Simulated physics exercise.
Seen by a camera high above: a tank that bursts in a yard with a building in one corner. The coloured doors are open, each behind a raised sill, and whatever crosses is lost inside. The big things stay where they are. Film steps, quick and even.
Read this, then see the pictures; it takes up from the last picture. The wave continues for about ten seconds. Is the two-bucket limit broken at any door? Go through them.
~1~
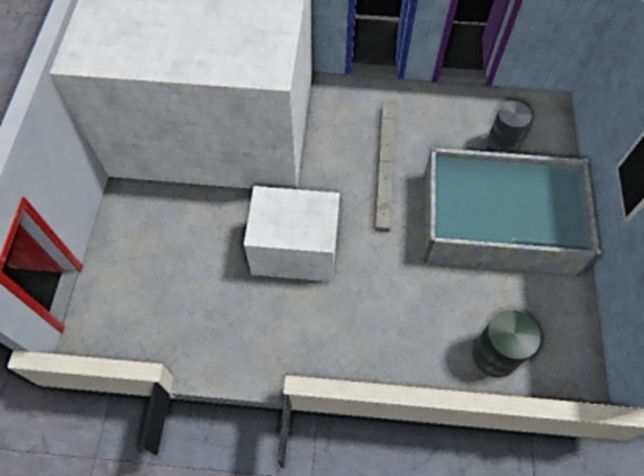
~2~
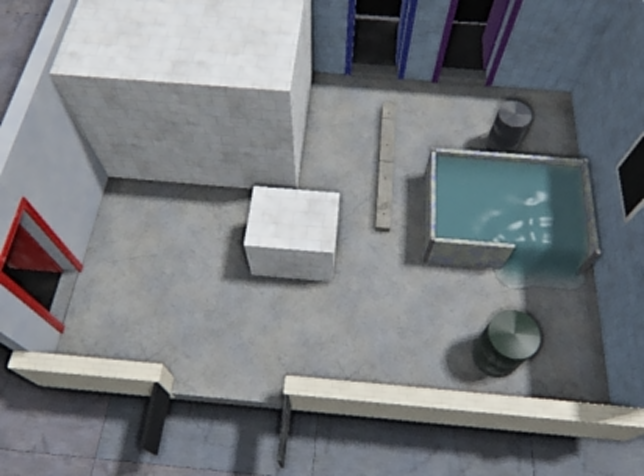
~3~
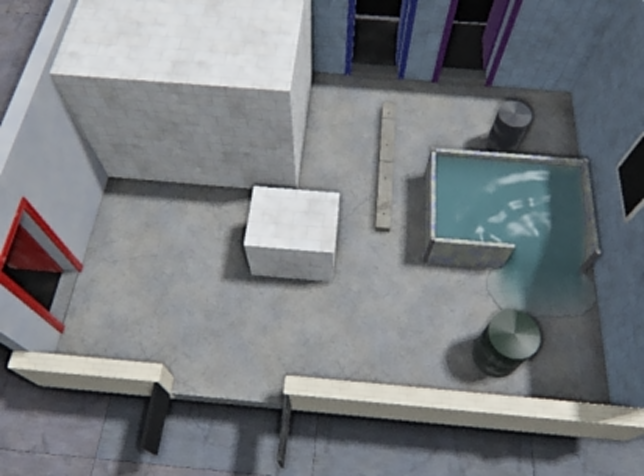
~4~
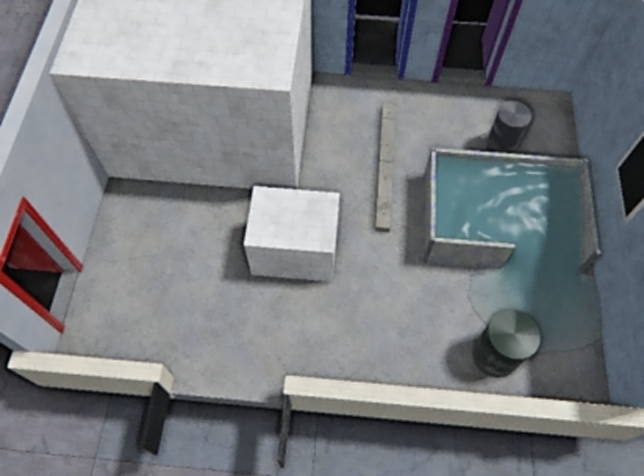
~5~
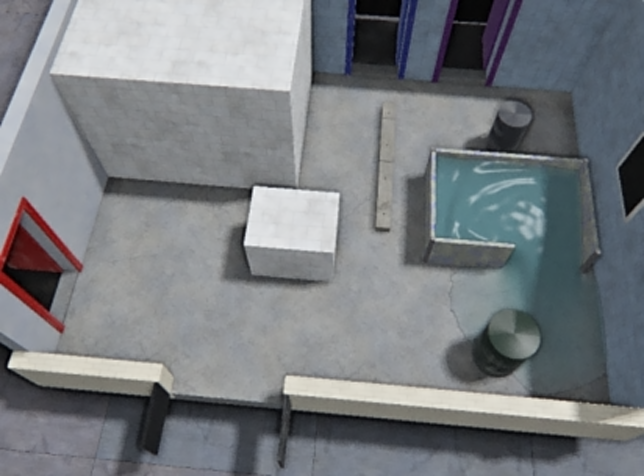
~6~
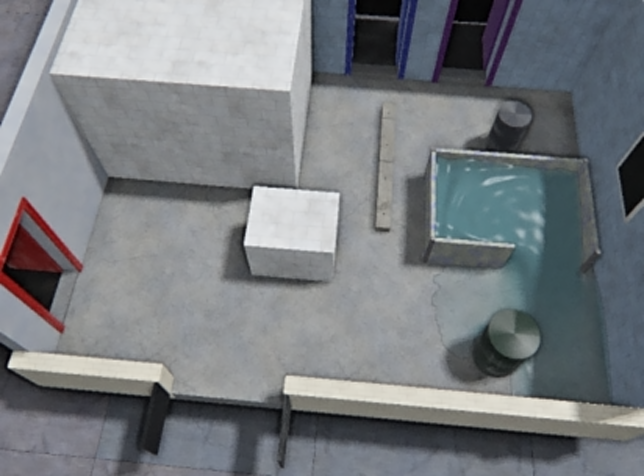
Going through them: The red door breaks it, the purple door keeps to it, the blue door keeps to it.
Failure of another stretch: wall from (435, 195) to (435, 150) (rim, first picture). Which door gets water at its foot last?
Answer: The red door.
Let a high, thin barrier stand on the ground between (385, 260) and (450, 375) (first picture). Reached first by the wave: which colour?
My pick is the red one.
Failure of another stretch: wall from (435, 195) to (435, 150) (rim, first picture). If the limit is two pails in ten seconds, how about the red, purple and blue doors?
Red stays within it, purple stays within it, blue exceeds the limit.
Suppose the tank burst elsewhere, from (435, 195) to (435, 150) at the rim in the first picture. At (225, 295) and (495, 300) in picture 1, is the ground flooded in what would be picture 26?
Untouched, then untouched.
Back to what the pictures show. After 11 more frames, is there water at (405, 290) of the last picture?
Submerged.
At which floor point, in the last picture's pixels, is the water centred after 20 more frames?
I'd point to (478, 293).
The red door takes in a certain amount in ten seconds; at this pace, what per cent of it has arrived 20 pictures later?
Roughly 0 percent.
A moment on, water covers 15 % of the floor; the red door not reached, the purple door not reached, the blue door not reached.
Next, water covers 25 % of the floor; the red door not reached, the purple door not reached, the blue door not reached.
Then, water covers 45 % of the floor; the red door not reached, the purple door not reached, the blue door not reached.
Later, water covers 75 % of the floor; the red door over two buckets in, the purple door wet at the sill, nothing in, the blue door wet at the sill, nothing in.
In the end, water covers 95 % of the floor; the red door far over two buckets in, the purple door wet at the sill, nothing in, the blue door under two buckets in.
